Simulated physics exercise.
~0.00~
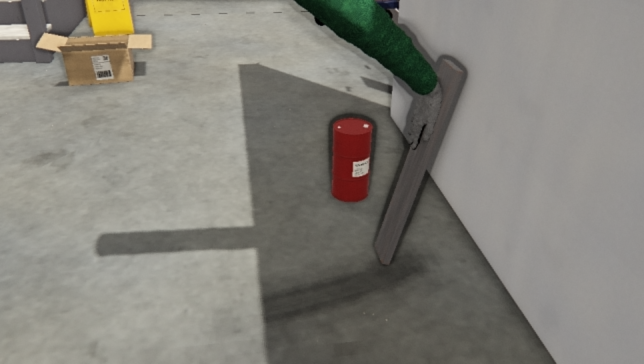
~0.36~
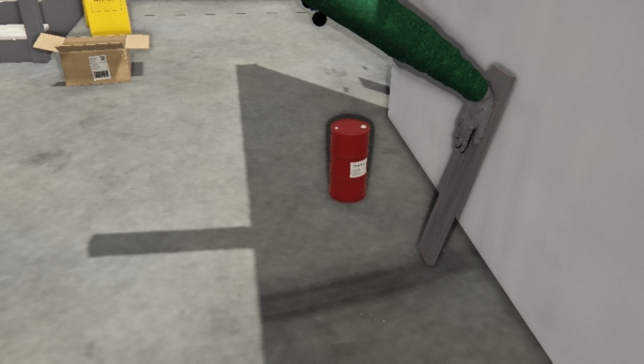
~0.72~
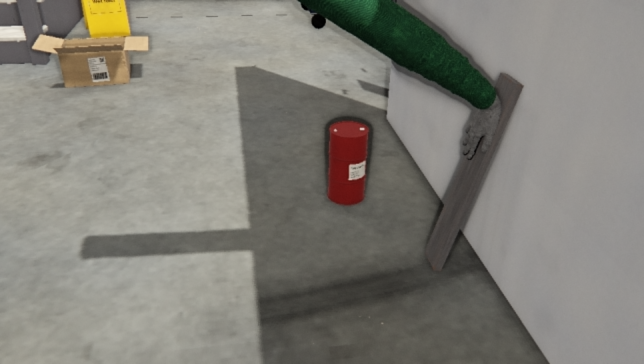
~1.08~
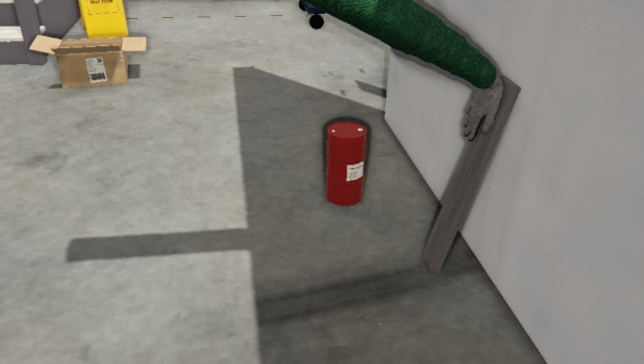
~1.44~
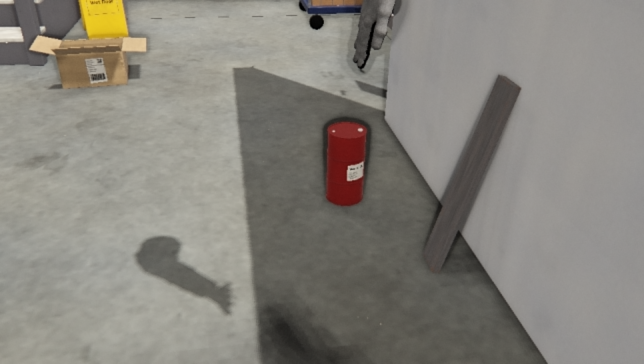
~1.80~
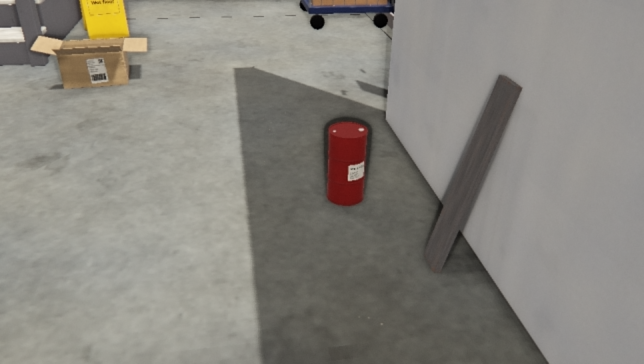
A gray-gloved hand on a green-sleeved arm moved a gray plank to the right and propped it against a pale wall, near a red canister. The hand then let go and drew away, leaving the plank leaning there and the canister still standing.
